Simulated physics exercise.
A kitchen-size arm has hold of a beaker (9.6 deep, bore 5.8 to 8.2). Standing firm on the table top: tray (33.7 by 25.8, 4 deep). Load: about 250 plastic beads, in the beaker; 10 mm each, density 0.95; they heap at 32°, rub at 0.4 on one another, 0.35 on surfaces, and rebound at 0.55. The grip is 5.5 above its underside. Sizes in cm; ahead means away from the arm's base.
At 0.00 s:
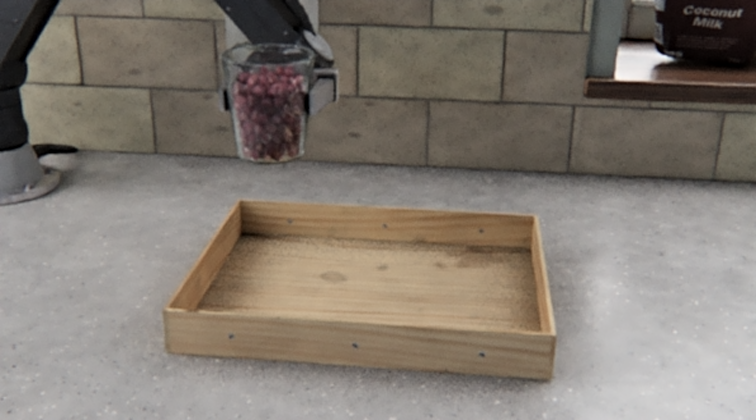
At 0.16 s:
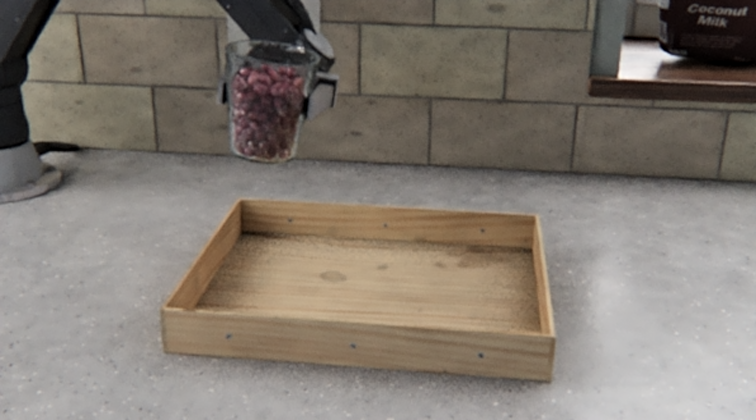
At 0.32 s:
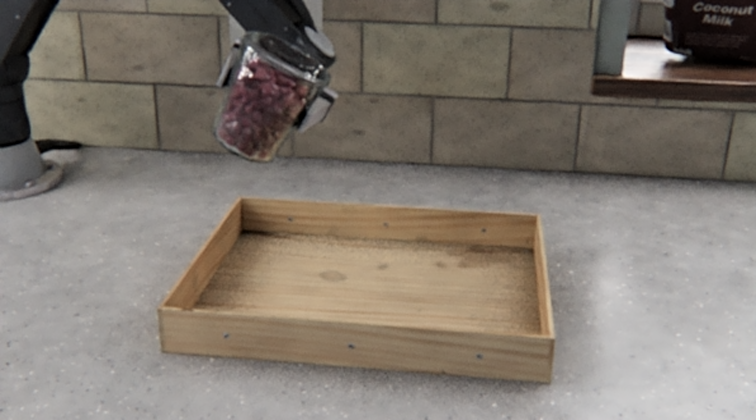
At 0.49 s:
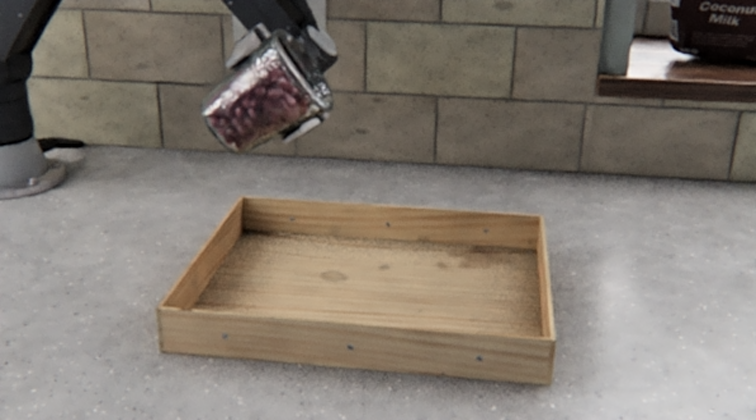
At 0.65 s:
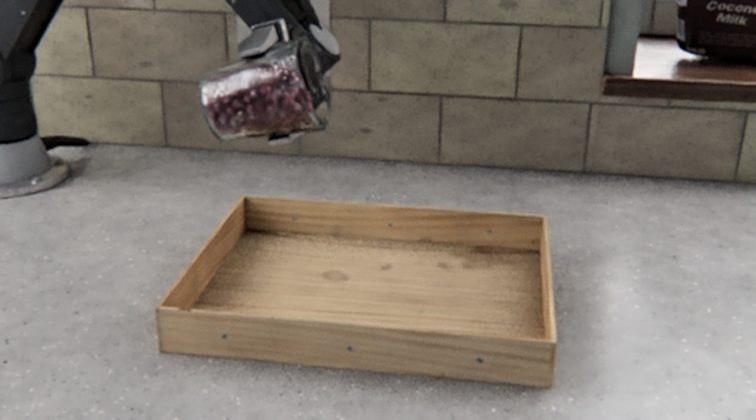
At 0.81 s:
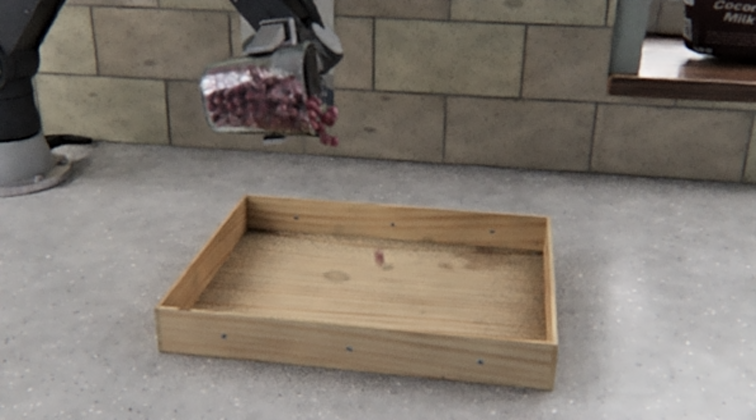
A robotic arm held a clear beaker of dark red beads above a shallow wooden tray and tilted it steadily to the right until a few beads slipped out over the rim.
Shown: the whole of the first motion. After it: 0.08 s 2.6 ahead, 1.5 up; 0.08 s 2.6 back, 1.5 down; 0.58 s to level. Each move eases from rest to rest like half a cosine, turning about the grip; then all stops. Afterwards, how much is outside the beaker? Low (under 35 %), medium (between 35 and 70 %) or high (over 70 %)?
Answer: High; over 70 % of the plastic beads finish outside the beaker.
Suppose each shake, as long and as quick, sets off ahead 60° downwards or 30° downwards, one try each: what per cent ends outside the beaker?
About 30 and 50 per cent.
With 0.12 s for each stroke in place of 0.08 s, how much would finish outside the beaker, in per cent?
Then about 50 per cent.
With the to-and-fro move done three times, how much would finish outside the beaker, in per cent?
It would be near 95 per cent.
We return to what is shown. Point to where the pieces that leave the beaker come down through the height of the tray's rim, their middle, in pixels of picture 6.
Around (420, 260).
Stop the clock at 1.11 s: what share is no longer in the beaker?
Near 75 per cent so far.
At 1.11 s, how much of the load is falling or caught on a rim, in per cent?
Roughly 9 per cent.
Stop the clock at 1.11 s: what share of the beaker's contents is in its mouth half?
Some 85 per cent.
After 1.11 s, tilted 71° forward, highest piece 20 above the table; 167 in the tray, 61 in the beaker, 22 in flight or on a rim.
After 1.40 s, tilted 12° forward, highest piece 20 above the table; 199 in the tray, 50 in the beaker, 1 on the table or floor.
After 1.75 s, level, highest piece 19 above the table; 199 in the tray, 50 in the beaker, 1 on the table or floor.
After 2.80 s, level, highest piece 19 above the table; 199 in the tray, 50 in the beaker, 1 on the table or floor.
At rest, 199 in the tray, 50 in the beaker, 1 on the table or floor. That is 80 % outside the beaker.
